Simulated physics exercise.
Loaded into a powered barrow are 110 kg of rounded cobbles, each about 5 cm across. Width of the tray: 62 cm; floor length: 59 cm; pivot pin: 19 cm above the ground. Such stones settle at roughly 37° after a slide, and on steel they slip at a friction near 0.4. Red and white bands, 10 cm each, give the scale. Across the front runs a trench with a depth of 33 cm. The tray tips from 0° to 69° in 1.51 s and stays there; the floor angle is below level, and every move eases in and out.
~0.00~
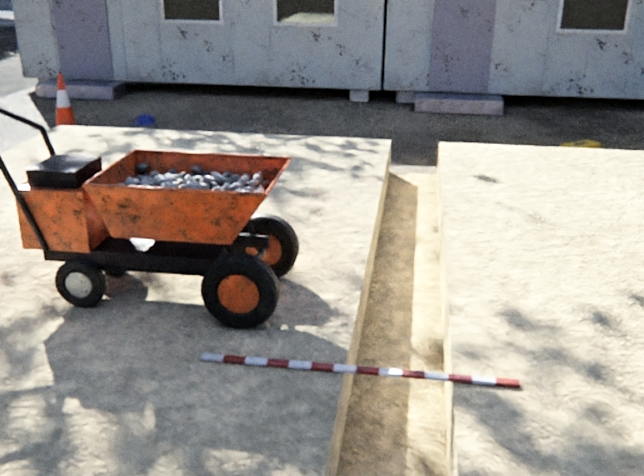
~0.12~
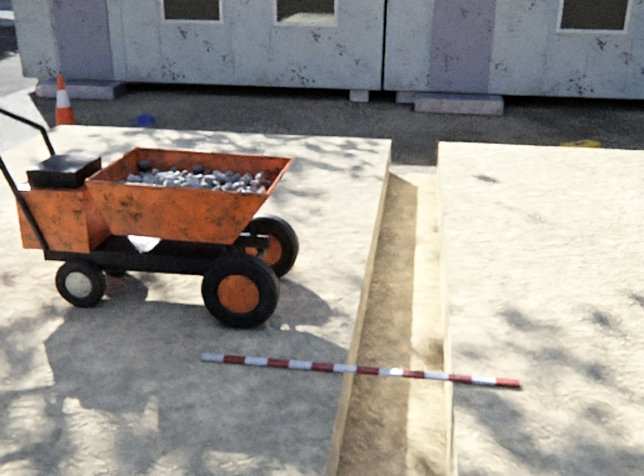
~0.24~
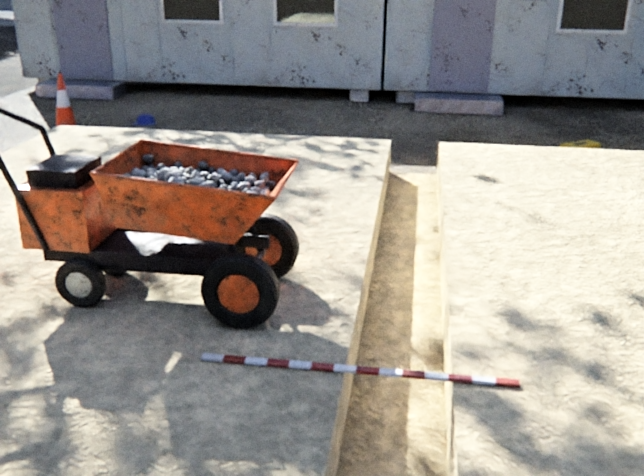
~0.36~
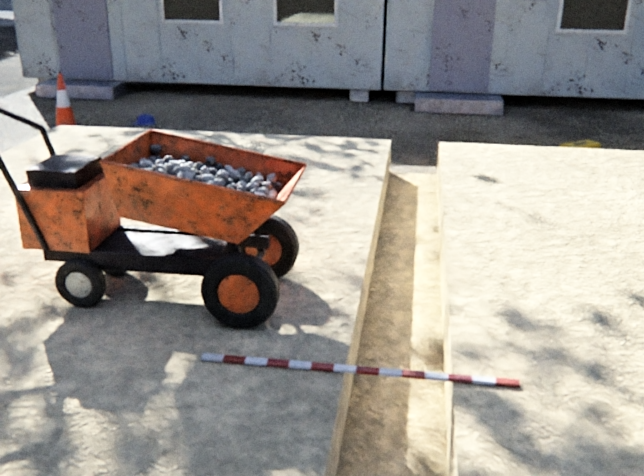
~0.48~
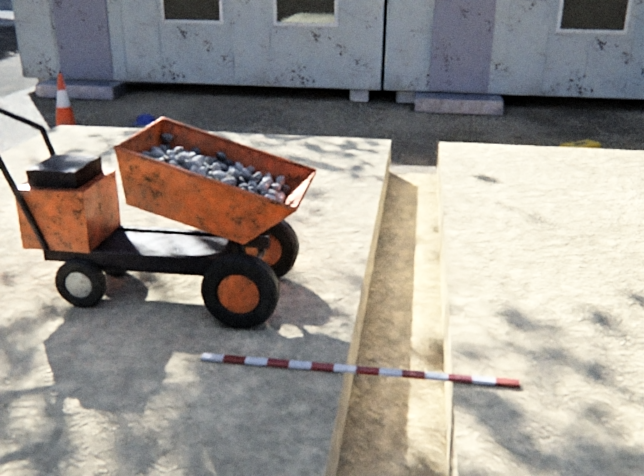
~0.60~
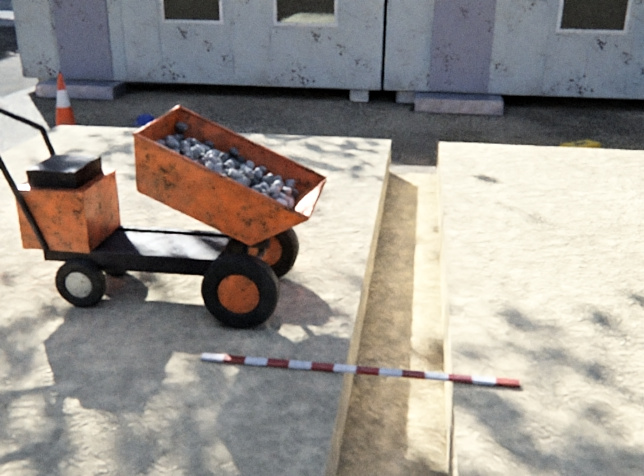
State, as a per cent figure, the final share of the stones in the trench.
The final share is about 100 per cent.
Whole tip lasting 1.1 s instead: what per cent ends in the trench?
In that case some 100 per cent.
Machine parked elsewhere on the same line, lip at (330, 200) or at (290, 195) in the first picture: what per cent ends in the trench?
First place: Near 65%; second place: Near 95%.
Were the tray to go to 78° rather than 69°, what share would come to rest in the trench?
Trench share: Approx. 100%.
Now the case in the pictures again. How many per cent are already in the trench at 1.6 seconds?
Around 40 per cent of it, at that instant.
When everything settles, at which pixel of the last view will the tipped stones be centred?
(402, 356).
After 1.1 s the floor is at 58°; 100 % in the tray; the foremost stones are at (341, 247).
After 1.6 s the floor is at 69°; 61 % in the tray, 39 % in the trench; the foremost stones are at (440, 363).
After 2.0 s the floor is at 69°; 32 % in the tray, 68 % in the trench; the foremost stones are at (441, 354).
After 3.9 s the floor is at 69°; 0 % in the tray, 100 % in the trench; the foremost stones are at (440, 349).
